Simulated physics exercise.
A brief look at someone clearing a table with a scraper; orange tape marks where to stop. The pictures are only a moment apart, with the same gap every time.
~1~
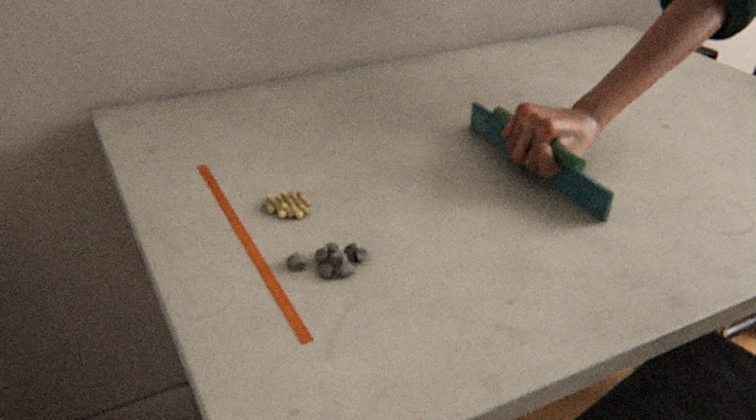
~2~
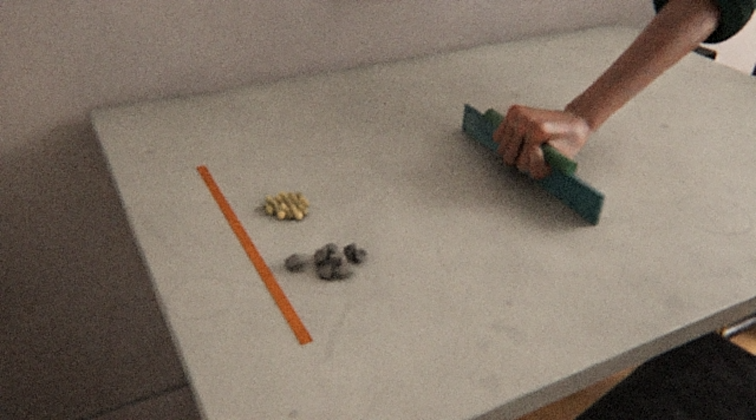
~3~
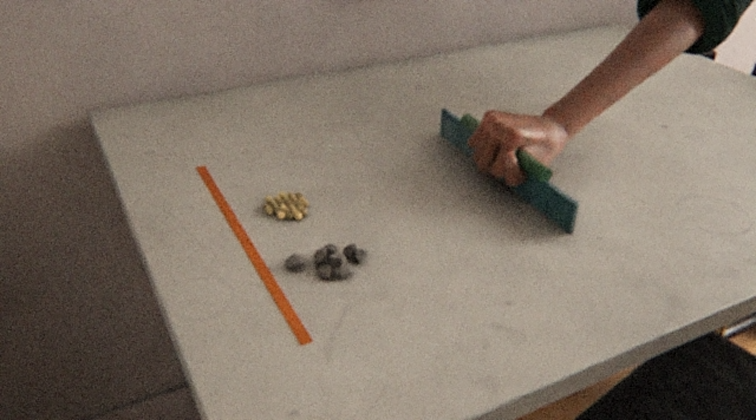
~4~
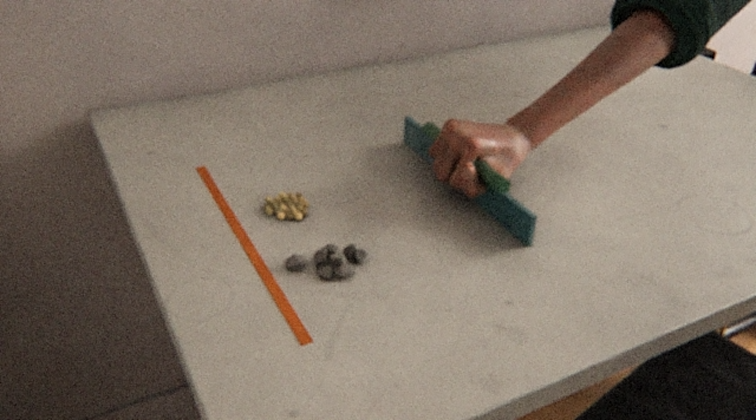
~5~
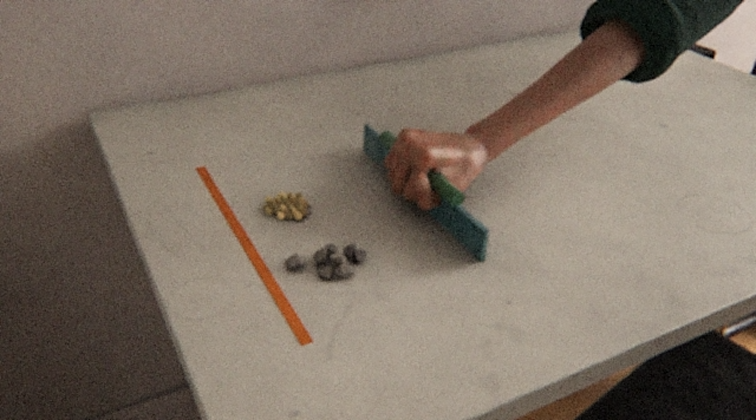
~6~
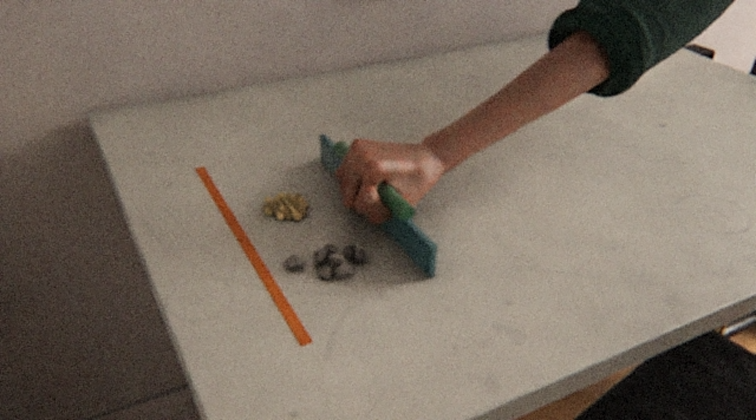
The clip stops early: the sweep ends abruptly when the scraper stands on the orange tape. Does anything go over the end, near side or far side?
One by one: The nearer handful will partly leave the surface. The farther handful will partly leave the surface.
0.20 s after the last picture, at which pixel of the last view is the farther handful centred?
About (178, 237).
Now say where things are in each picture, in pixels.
Scraper (597, 198), at rest; orange tape (206, 173), about a palm's width from the edge; edge at (150, 269); nearer handful (339, 259), a few bits of gravel; farther handful (290, 202), some soya beans, in the first picture.
Scraper (588, 201); farther handful (289, 203), in the second picture.
Scraper (563, 209); nearer handful (338, 260), in the third picture.
Scraper (521, 221); farther handful (288, 204), in the fourth picture.
Scraper (474, 235); nearer handful (338, 261), in the fifth picture.
Scraper (423, 251); orange tape (204, 175); edge at (149, 272); nearer handful (337, 261); farther handful (288, 204), in the sixth picture.
Then, 0.09 s later than the last frame, scraper still moving, near (292, 202); nearer handful all on the table, its front near (278, 265); farther handful all on the table, its front near (251, 221).
Then, 0.20 s later than the last frame, scraper stopped at the orange tape; nearer handful all on the table, its front near (201, 326); farther handful all on the table, its front near (164, 260).
Then, 0.48 s later than the last frame, scraper stopped at the orange tape; nearer handful the larger part over the edge; farther handful every one over the edge.
When it is over, scraper stopped at the orange tape; nearer handful the larger part over the edge; farther handful every one over the edge.
